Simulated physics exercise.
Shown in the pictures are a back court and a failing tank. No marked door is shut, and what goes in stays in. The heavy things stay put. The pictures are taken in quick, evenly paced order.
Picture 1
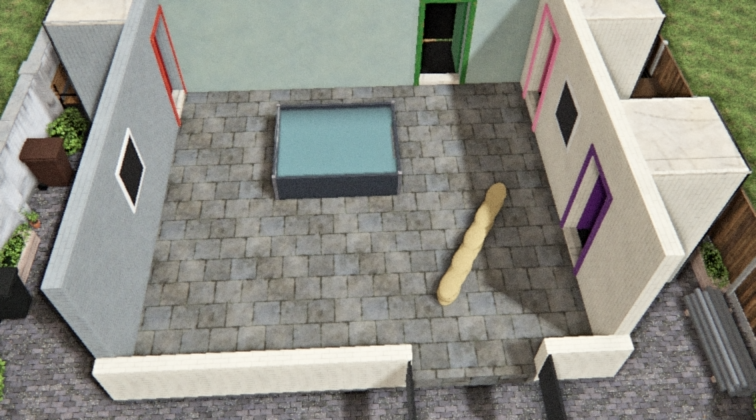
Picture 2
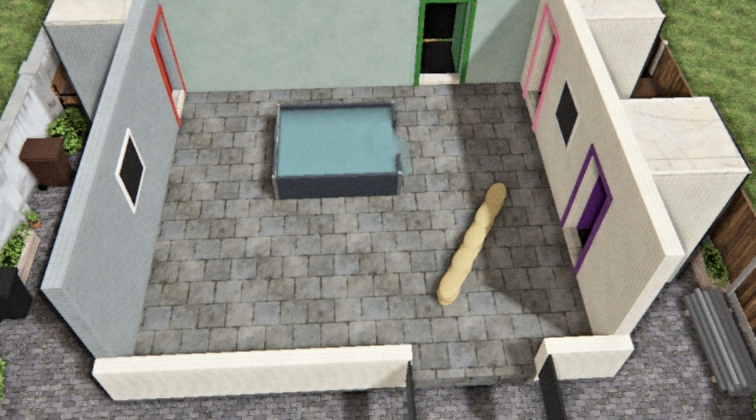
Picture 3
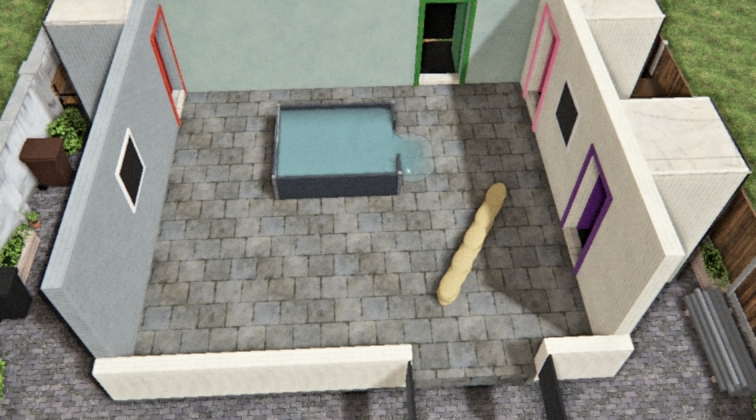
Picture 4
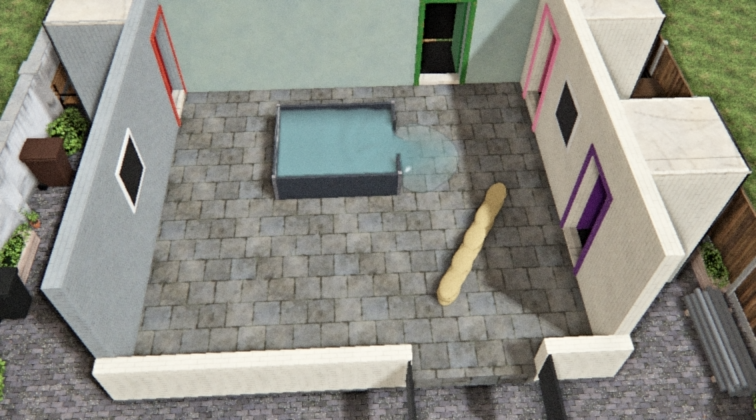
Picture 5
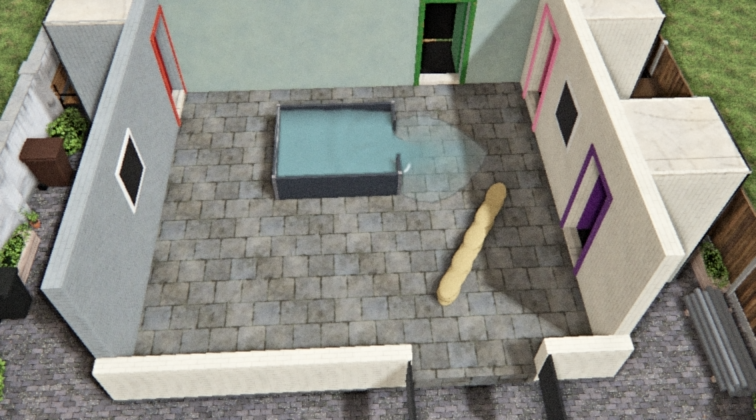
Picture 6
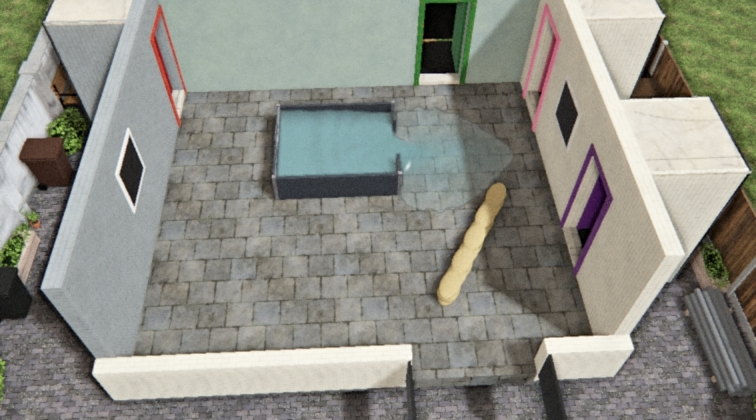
In a paved back court, water pours from an open tank's right side and spreads rightward.
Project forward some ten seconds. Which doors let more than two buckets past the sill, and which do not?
Here is the split: The purple door keeps it to two or fewer; the pink door keeps it to two or fewer; the red door keeps it to two or fewer; the green door keeps it to two or fewer.
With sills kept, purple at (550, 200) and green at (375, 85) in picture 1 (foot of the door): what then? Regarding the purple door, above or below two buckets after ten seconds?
Note: Purple beats the limit.
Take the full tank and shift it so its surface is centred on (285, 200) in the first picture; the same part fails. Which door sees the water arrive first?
I'd go with the pink door.
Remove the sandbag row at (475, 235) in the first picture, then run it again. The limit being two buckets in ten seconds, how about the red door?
Looks like the red one comes in beneath the threshold.
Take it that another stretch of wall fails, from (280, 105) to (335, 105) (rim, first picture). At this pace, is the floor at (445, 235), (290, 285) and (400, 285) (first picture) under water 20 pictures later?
So: Spared, then spared, then spared.
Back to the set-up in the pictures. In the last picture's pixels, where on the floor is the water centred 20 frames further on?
I'd place it roughly at (411, 159).
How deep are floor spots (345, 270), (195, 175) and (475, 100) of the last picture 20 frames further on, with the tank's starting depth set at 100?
0, 0, 25 %.
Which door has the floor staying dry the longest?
Result: The one in red.
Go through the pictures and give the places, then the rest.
In the first picture, the open tank at (337, 141) is whole and still.
In the second picture, water pours out at (394, 151) and has run to (400, 140).
In the third picture, water pours out at (394, 152) and has run to (426, 143).
In the fourth picture, the front is at (454, 151), out from the gap at (394, 152).
In the fifth picture, water pours out at (394, 152) and has run to (481, 152).
In the sixth picture, the front is at (507, 149), out from the gap at (394, 151).
A moment on, water covers 15 % of the floor; the purple door not reached, the pink door wet at the sill, nothing in, the red door not reached, the green door not reached.
Next, water covers 20 % of the floor; the purple door wet at the sill, nothing in, the pink door wet at the sill, nothing in, the red door not reached, the green door wet at the sill, nothing in.
Then, water covers 35 % of the floor; the purple door wet at the sill, nothing in, the pink door wet at the sill, nothing in, the red door not reached, the green door wet at the sill, nothing in.
Later, water covers 50 % of the floor; the purple door wet at the sill, nothing in, the pink door wet at the sill, nothing in, the red door not reached, the green door wet at the sill, nothing in.
In the end, water covers 75 % of the floor; the purple door under two buckets in, the pink door wet at the sill, nothing in, the red door wet at the sill, nothing in, the green door wet at the sill, nothing in.
